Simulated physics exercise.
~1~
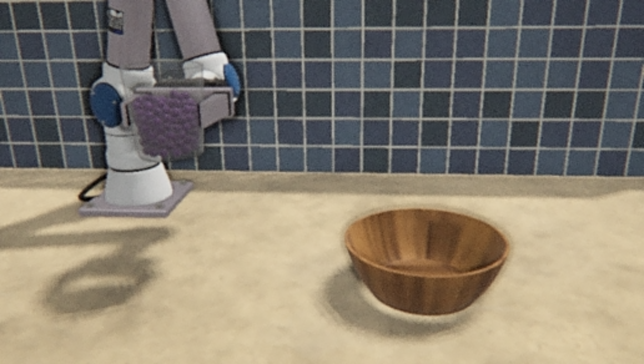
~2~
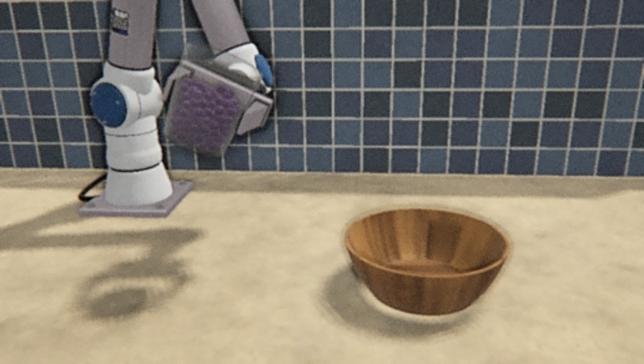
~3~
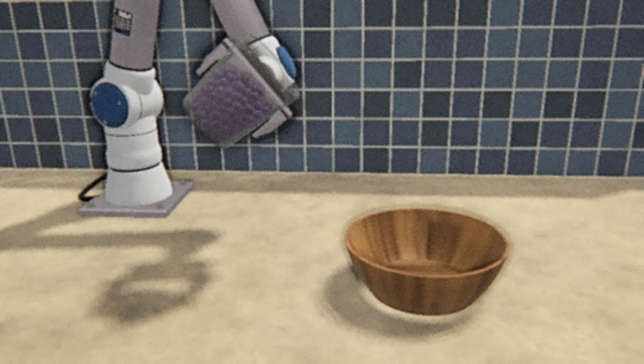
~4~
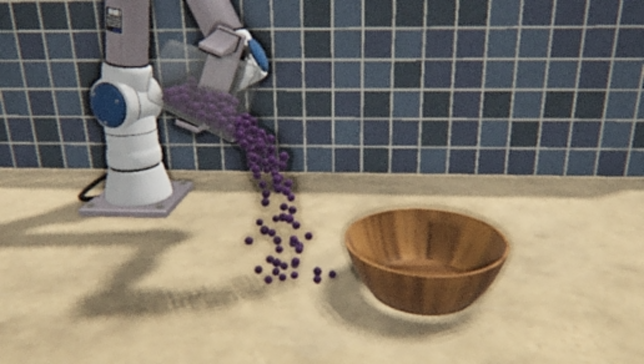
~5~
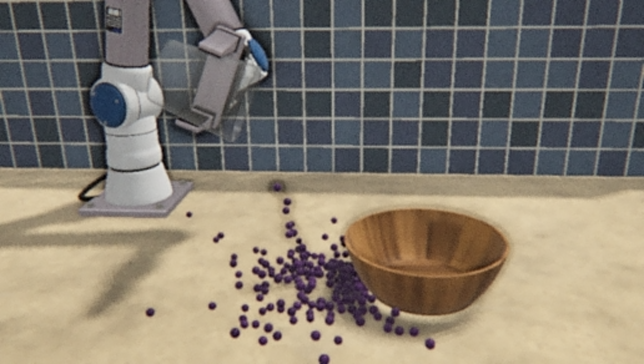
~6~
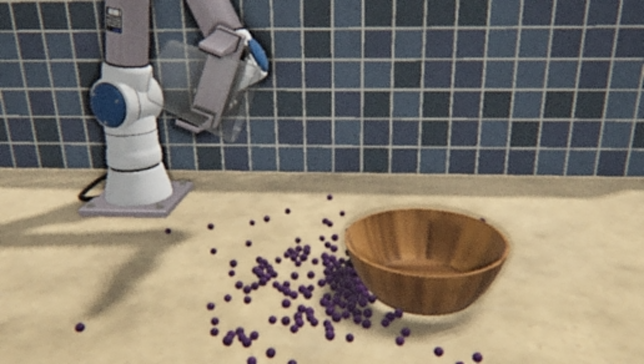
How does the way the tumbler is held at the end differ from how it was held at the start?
At the start the robot arm held the tumbler upright, but by the end it was tipped onto its side.
